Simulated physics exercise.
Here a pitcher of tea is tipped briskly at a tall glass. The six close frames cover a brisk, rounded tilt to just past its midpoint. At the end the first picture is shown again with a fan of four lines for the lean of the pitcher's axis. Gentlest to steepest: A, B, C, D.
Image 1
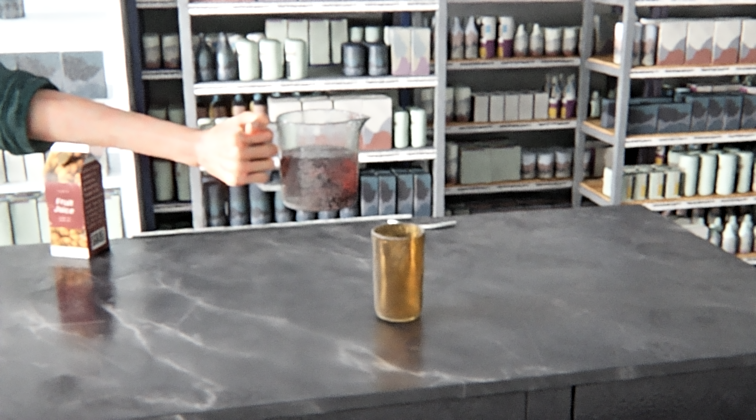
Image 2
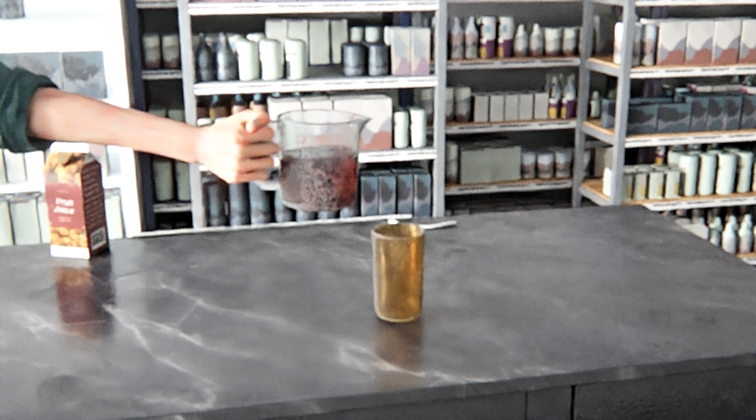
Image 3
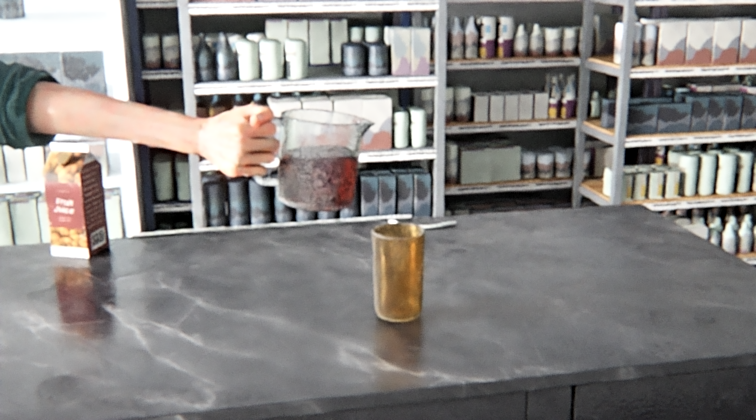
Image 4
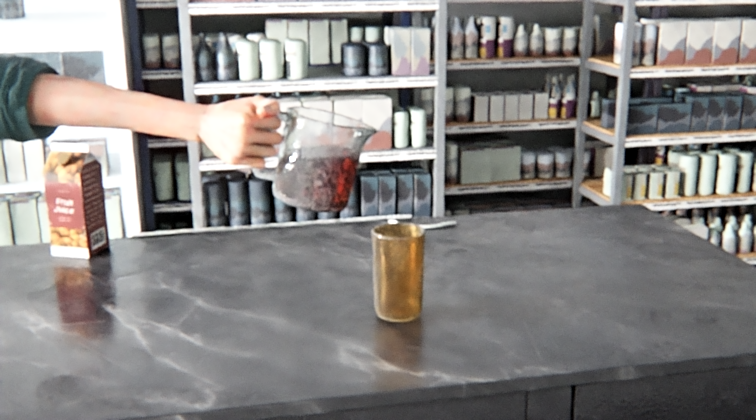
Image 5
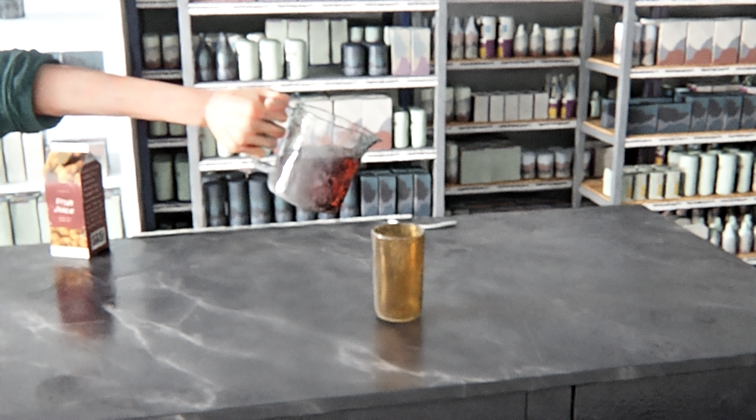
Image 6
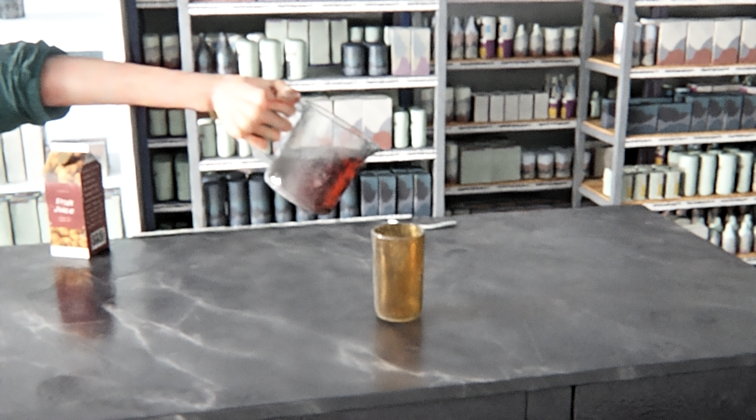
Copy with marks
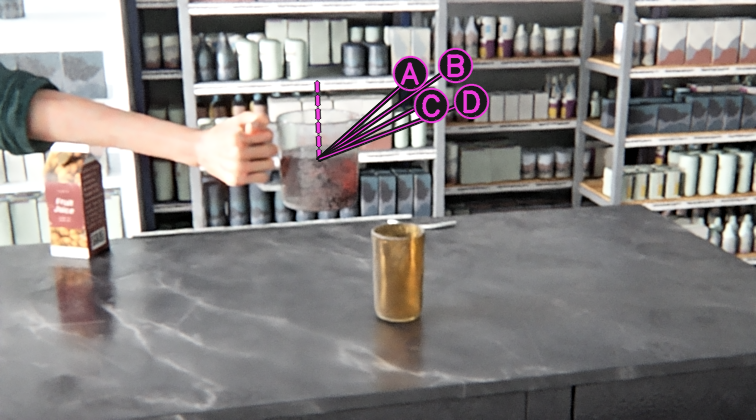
A glass pitcher of dark reddish liquid, held by a hand at the left, stays upright above a dark counter, then tilts steadily rightward, its lip lowering near a tall amber glass while the liquid remains inside.
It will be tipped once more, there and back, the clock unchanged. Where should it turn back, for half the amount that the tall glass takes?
Use line C.
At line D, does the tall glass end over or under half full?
Over.
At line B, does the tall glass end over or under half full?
Under.
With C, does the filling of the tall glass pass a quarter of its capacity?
Yes, it does.
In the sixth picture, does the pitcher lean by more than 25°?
Yes.
On the marked copy, A at (399, 87); B at (440, 75); C at (413, 109); D at (455, 107).
For line A, the tall glass ends with about 15 % of what it can hold.
For line B, the tall glass ends with about 31 % of what it can hold.
For line C, the tall glass ends with about 51 % of what it can hold.
For line D, the tall glass ends with about 72 % of what it can hold.
